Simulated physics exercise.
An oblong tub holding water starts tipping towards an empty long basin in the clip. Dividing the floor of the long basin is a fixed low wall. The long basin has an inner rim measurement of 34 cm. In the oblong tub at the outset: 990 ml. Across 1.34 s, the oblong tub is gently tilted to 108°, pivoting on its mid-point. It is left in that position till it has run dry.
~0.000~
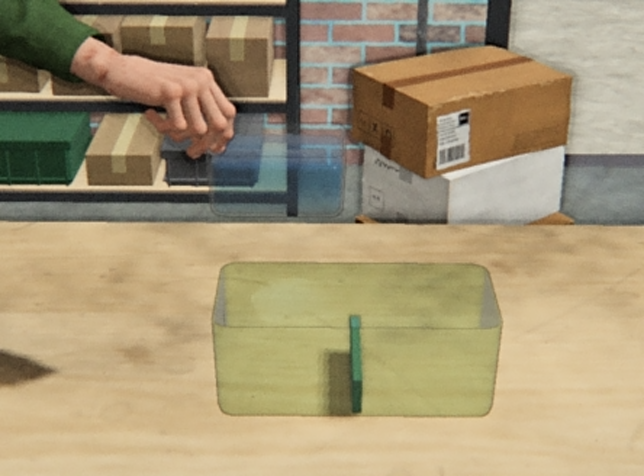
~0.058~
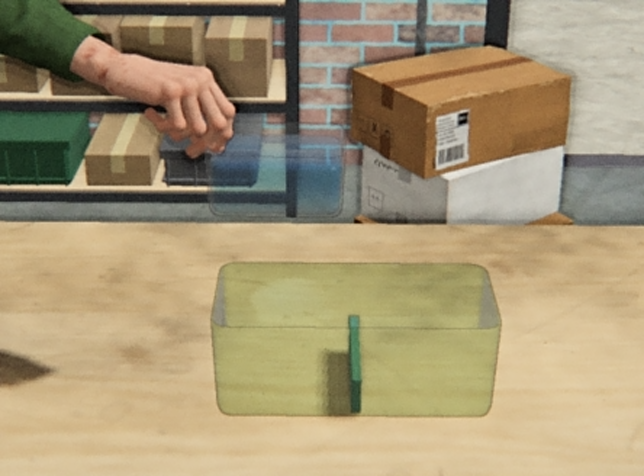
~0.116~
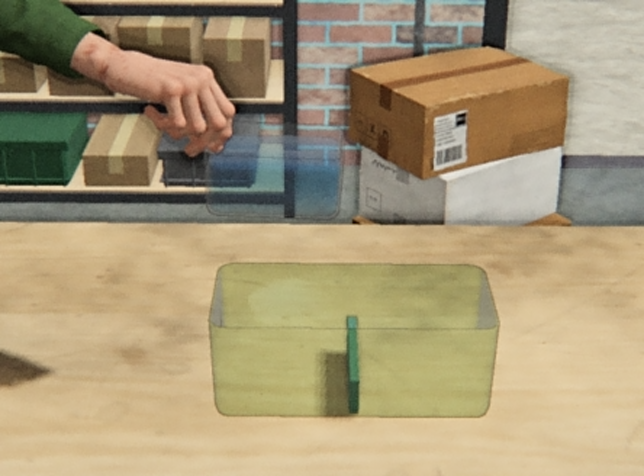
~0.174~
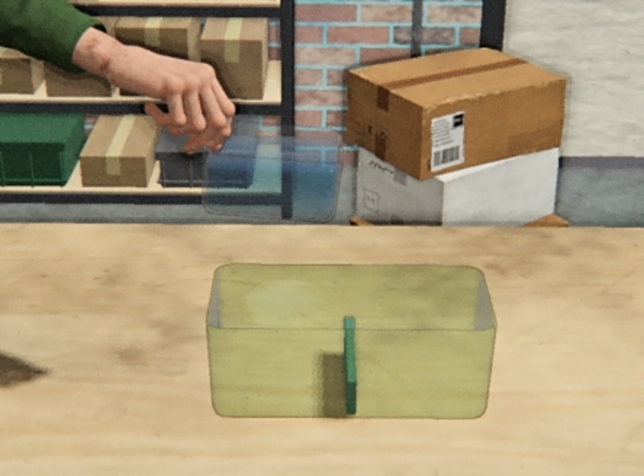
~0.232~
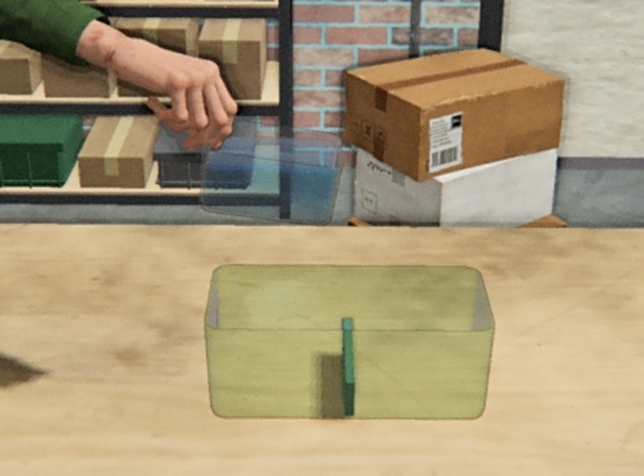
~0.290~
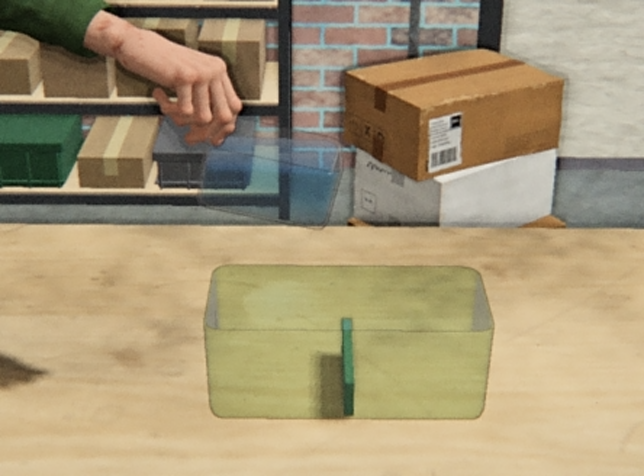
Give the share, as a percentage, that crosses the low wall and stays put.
Around 78 %.
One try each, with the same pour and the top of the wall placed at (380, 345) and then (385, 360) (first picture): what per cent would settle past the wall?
First try about 70 %, second try about 55 %.
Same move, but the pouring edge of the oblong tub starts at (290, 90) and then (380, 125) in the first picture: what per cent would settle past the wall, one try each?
In order, 60 and 85 per cent.
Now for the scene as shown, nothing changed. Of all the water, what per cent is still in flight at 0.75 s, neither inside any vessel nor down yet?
About 36 per cent.
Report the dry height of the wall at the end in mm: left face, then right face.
It's around 42 mm on the left side and around 18 mm on the right side.
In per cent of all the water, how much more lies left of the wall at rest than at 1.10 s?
I'd say near 14 percent.
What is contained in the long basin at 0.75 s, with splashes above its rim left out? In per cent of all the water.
Fraction in basin: Approx. 20%.
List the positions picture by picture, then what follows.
Tilt 0°; pouring edge (345, 141); surface from (213, 149) to (343, 149); the long basin's rim runs from (217, 295) to (494, 296); the wall's top is at (356, 348), in the first frame.
Tilt 1°; pouring edge (344, 142); surface from (212, 148) to (342, 150), in the second frame.
Tilt 2°; pouring edge (343, 144); surface from (211, 149) to (340, 151), in the third frame.
Tilt 4°; pouring edge (341, 148); surface from (209, 149) to (339, 153), in the fourth frame.
Tilt 8°; pouring edge (341, 153); surface from (208, 150) to (339, 154), in the fifth frame.
Tilt 12°; pouring edge (341, 158); surface from (208, 151) to (340, 155), in the sixth frame.
By 0.75 s the tilt is 65° and 45 per cent is still to pour, 0 is left of the wall and 19 right of it.
By 1.10 s the tilt is 99° and 8 per cent is still to pour, 7 is left of the wall and 76 right of it.
By 1.45 s the tilt is 108° and 0 per cent is still to pour, 20 is left of the wall and 77 right of it.
By 1.84 s the tilt is 108° and 0 per cent is still to pour, 20 is left of the wall and 77 right of it.
At rest 20 per cent lies left of the wall, 78 right of it and 2 outside.
